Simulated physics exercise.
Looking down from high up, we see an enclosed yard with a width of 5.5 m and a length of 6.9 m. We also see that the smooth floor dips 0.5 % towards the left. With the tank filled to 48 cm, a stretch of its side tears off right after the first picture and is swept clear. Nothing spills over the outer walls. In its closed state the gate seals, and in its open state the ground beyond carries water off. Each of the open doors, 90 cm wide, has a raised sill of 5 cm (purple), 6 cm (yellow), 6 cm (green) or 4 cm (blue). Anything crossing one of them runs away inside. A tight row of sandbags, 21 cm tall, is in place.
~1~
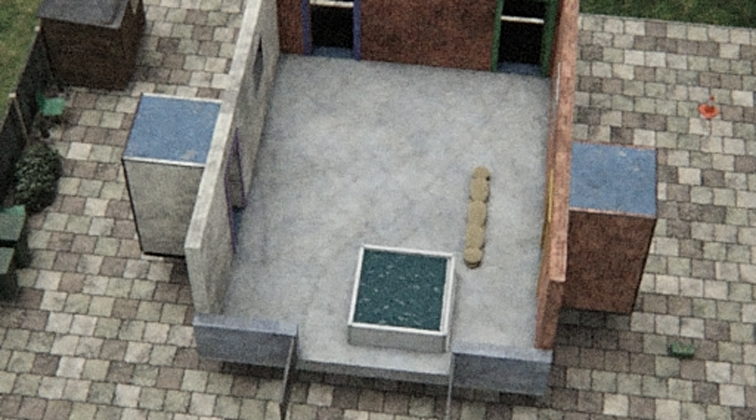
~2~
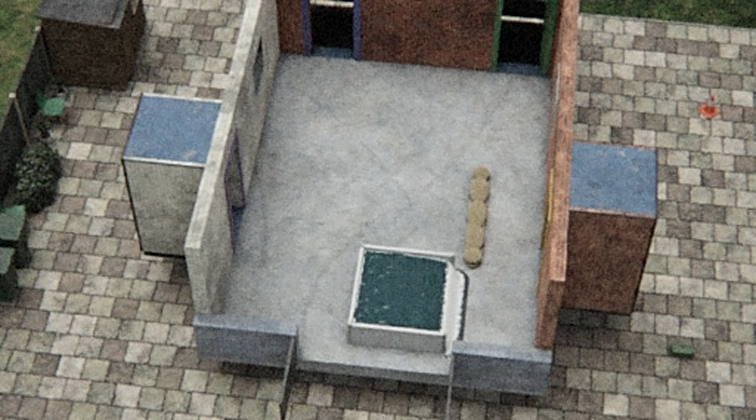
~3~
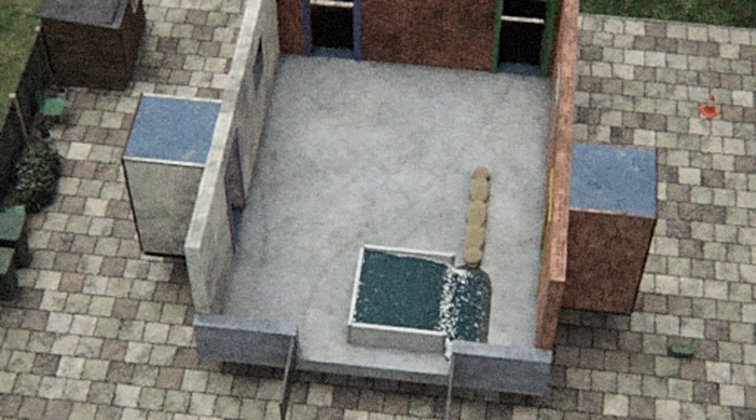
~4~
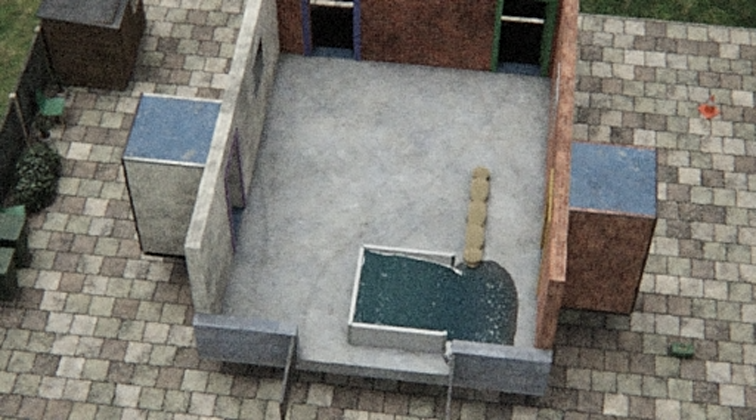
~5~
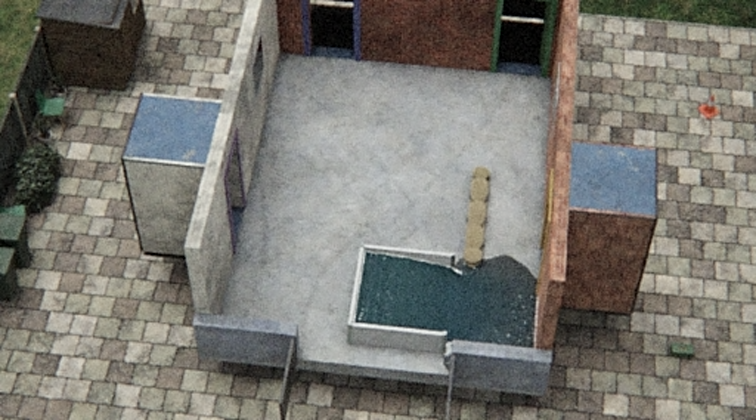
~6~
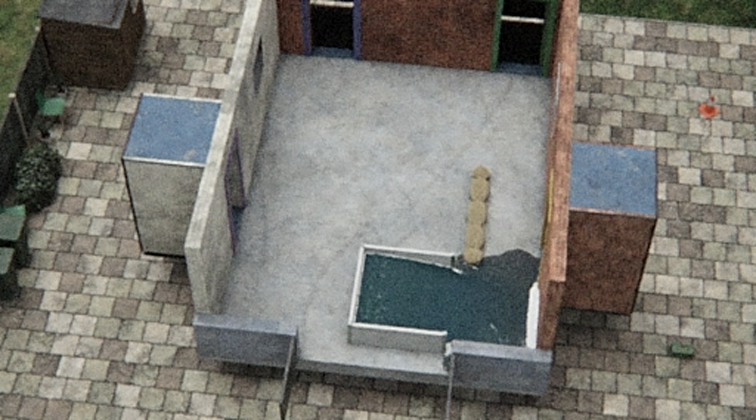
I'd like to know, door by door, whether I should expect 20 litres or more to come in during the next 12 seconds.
Result: Purple door: Within the limit; yellow door: Past the limit; green door: Past the limit; blue door: Within the limit.
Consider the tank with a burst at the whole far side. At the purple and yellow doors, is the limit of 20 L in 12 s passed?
Against the limit, the purple door stays within it and the yellow door stays within it.
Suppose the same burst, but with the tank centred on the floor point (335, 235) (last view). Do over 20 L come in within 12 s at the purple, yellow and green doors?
So the purple door keeps within it, the yellow door keeps within it and the green door keeps within it.
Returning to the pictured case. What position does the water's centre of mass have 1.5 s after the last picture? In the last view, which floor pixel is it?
Around (473, 308).
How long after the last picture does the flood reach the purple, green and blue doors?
Purple: 11.0 s; green: 3.0 s; blue: 5.0 s.
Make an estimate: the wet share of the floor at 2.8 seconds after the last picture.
I'd say around 30 % is wet.
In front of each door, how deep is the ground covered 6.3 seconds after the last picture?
Depth readings (cm): Purple = 0; yellow = 7; green = 9; blue = 2.
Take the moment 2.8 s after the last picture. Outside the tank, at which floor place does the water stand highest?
It's at about (474, 270) in the last picture.
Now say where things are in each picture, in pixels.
In the first frame, the tank at (403, 291) is whole and still, 48 cm deep.
In the second frame, water pours out at (447, 306) and has run 0.9 m, to a hidden place; typically 9 cm deep outside, 48 cm at the tank's back.
In the third frame, the front is at a hidden place, 1.1 m from the gap at (446, 307); 1.1 m2 of floor is under water; 48 cm left at the back of the tank.
In the fourth frame, water pours out at (446, 308) and has run 1.4 m, to a hidden place; typically 7 cm deep outside, 48 cm at the tank's back.
In the fifth frame, the front is at (537, 287), 1.7 m from the gap at (446, 308); 3.1 m2 of floor is under water; 42 cm left at the back of the tank.
In the sixth frame, the front is at (539, 266), 2.0 m from the gap at (446, 308); 3.4 m2 of floor is under water; 40 cm left at the back of the tank.
Then, 0.7 s after the last picture water covers 10 % of the floor and is deepest (38 cm) near (529, 362); purple door not reached, yellow door 18 cm at the sill, 21 L in, green door not reached, blue door not reached.
Then, 1.5 s after the last picture water covers 15 % of the floor and is deepest (27 cm) near (518, 361); purple door not reached, yellow door 17 cm at the sill, 70 L in, green door not reached, blue door not reached.
Then, 2.8 s after the last picture water covers 30 % of the floor and is deepest (16 cm) near (474, 270); purple door not reached, yellow door 11 cm at the sill, 112 L in, green door not reached, blue door not reached.
Then, 6.3 s after the last picture water covers 35 % of the floor and is deepest (10 cm) near (507, 369); purple door not reached, yellow door 7 cm at the sill, 129 L in, green door 9 cm at the sill, 61 L in, blue door 2 cm at the sill, 0 L in.
Then, 11.3 s after the last picture water covers 60 % of the floor and is deepest (5 cm) near (274, 80); purple door 2 cm at the sill, 0 L in, yellow door 4 cm at the sill, 131 L in, green door 5 cm at the sill, 67 L in, blue door 3 cm at the sill, 0 L in.
